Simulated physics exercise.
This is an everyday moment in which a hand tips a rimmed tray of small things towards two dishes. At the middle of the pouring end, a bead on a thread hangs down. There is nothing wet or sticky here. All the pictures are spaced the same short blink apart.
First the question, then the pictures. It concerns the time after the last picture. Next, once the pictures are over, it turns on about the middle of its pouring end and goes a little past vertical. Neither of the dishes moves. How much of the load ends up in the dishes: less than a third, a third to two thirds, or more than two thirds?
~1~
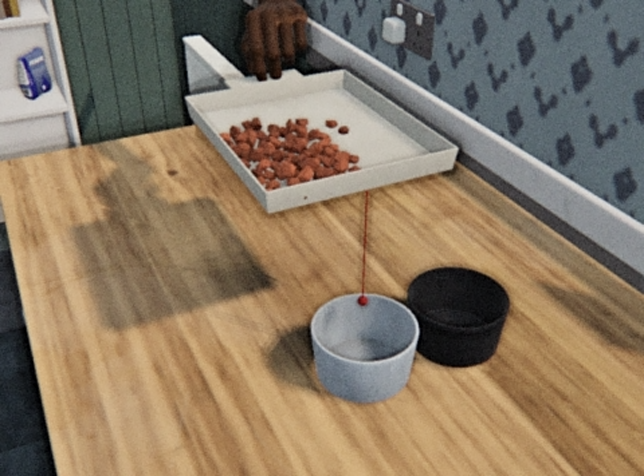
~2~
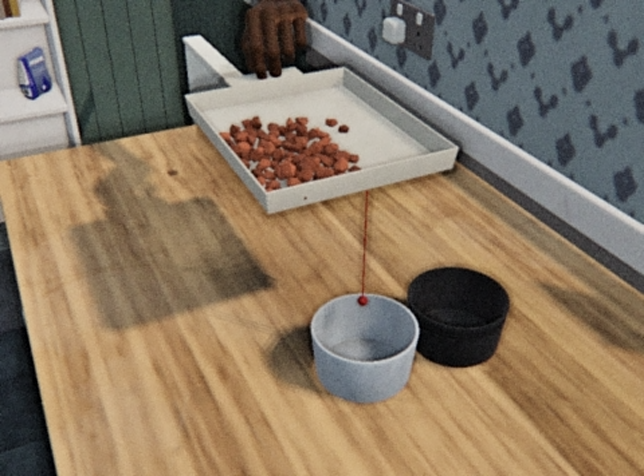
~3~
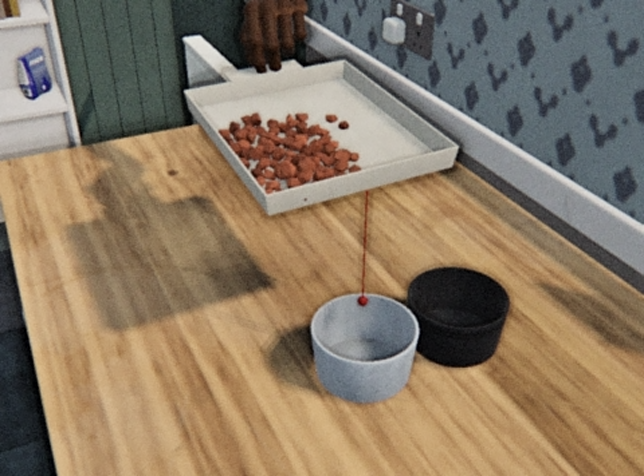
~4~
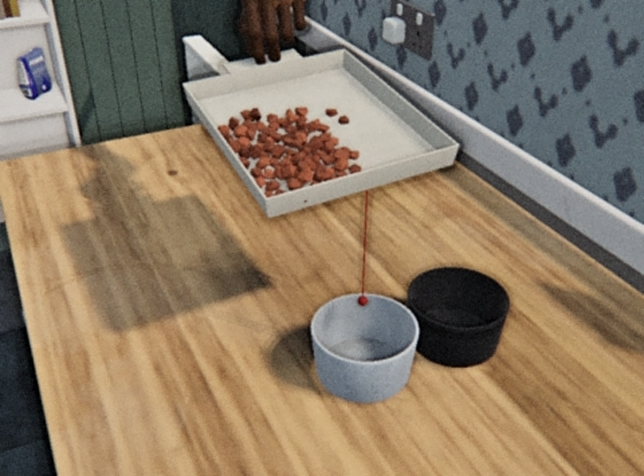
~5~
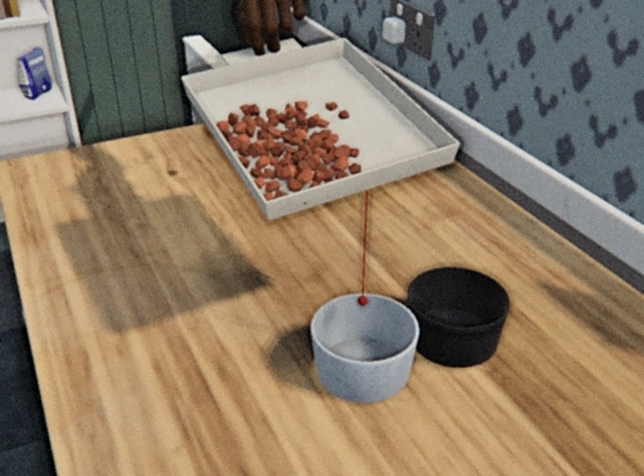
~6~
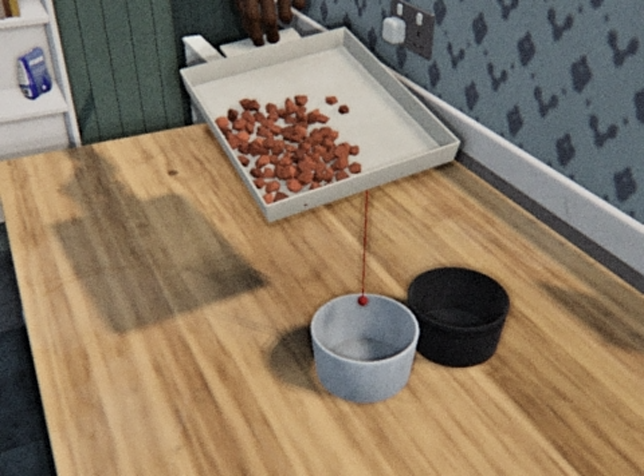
Less than a third.
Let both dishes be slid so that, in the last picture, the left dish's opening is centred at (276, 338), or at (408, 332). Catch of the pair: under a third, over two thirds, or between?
The first try: Above two thirds. The second: Under a third.
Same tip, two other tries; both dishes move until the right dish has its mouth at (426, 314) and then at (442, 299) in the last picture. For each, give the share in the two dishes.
That makes 70 per cent, followed by 30 per cent.
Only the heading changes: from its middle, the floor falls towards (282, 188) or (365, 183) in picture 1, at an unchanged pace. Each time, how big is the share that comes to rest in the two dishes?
About 0 % and about 40 %.
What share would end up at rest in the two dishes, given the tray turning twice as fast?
Estimated share: Some 10%.
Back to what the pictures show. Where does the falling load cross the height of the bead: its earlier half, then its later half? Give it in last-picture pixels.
The first part passes (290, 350); everything after passes (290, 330).
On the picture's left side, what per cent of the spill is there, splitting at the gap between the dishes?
100 per cent, roughly.
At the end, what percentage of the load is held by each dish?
Left dish: 10; right dish: 0 percent.
Shortly afterwards, tray tipped steeply; the whole lot on the tray.
Next, tray tipped right over; near a quarter on the tray; a little in the left dish; near half outside both; near a quarter in the air.
Some moments later, tray tipped past a quarter turn; a little in the left dish; all but a few outside both.
In the end, tray tipped past a quarter turn; a little in the left dish; none at all in the right dish; all but a few outside both.
